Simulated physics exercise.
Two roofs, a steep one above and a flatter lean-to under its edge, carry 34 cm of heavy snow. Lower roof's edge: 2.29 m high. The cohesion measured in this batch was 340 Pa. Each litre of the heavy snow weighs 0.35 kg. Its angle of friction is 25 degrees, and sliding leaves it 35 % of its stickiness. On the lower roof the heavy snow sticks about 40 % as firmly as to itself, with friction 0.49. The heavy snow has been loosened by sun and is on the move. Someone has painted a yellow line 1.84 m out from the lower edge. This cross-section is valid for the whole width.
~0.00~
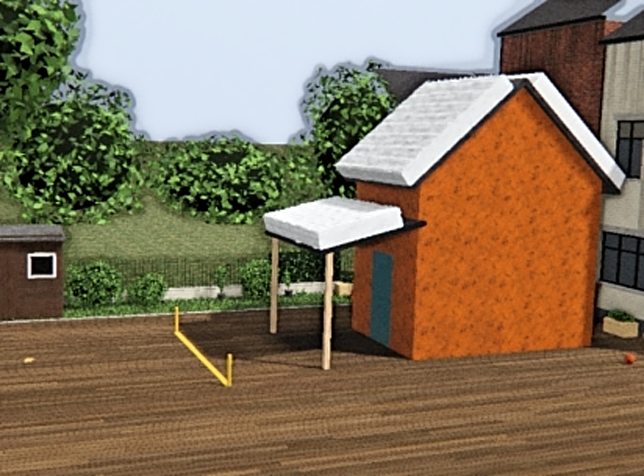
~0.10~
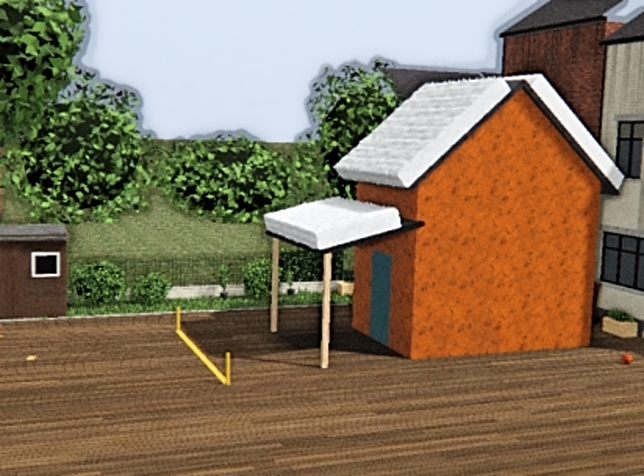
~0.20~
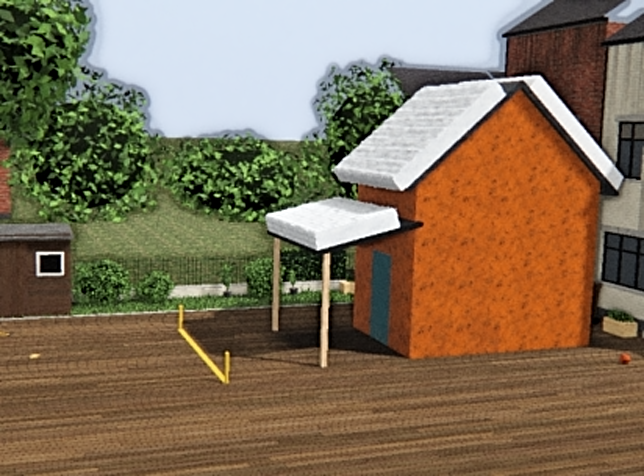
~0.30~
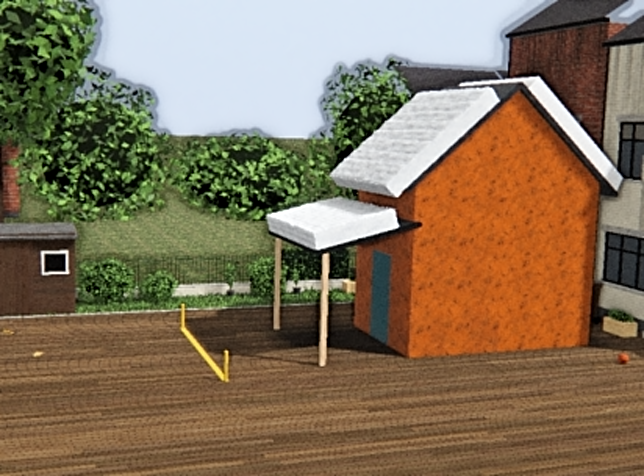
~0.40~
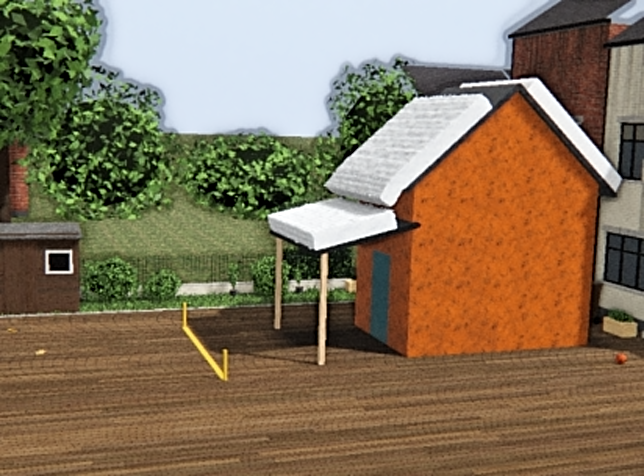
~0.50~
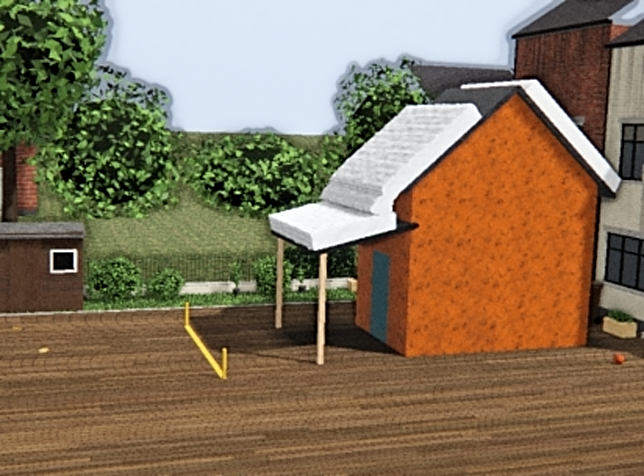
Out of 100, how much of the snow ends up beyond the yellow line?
Roughly 33 out of 100.
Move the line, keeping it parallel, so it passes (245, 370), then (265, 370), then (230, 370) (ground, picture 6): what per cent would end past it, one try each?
First try around 45 per cent, second around 50 per cent, third around 40 per cent.
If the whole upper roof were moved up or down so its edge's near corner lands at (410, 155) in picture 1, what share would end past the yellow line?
That would come to around 45 %.
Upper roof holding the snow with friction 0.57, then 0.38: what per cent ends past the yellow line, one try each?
In that order: 12 %, 25 %.
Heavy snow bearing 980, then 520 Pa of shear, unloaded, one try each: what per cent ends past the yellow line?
7 in a hundred, followed by 25 in a hundred.
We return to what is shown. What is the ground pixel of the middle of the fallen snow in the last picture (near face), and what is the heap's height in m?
Middle around (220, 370); height roughly 0.4 m.
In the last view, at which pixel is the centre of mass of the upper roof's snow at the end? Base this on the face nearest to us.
It comes out near (240, 322), give or take.
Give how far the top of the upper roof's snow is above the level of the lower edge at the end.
It ends up some 0.7 m higher than the lower edge.
By 1.05 s, none is below the lower edge and 0 % is past the line.
By 1.70 s, 45 % is below the lower edge and 1 % is past the line.
By 2.35 s, 64 % is below the lower edge and 32 % is past the line.
By 3.00 s, 65 % is below the lower edge and 33 % is past the line.
By 3.20 s, at the end, 65 % is below the lower edge and 33 % is past the line.
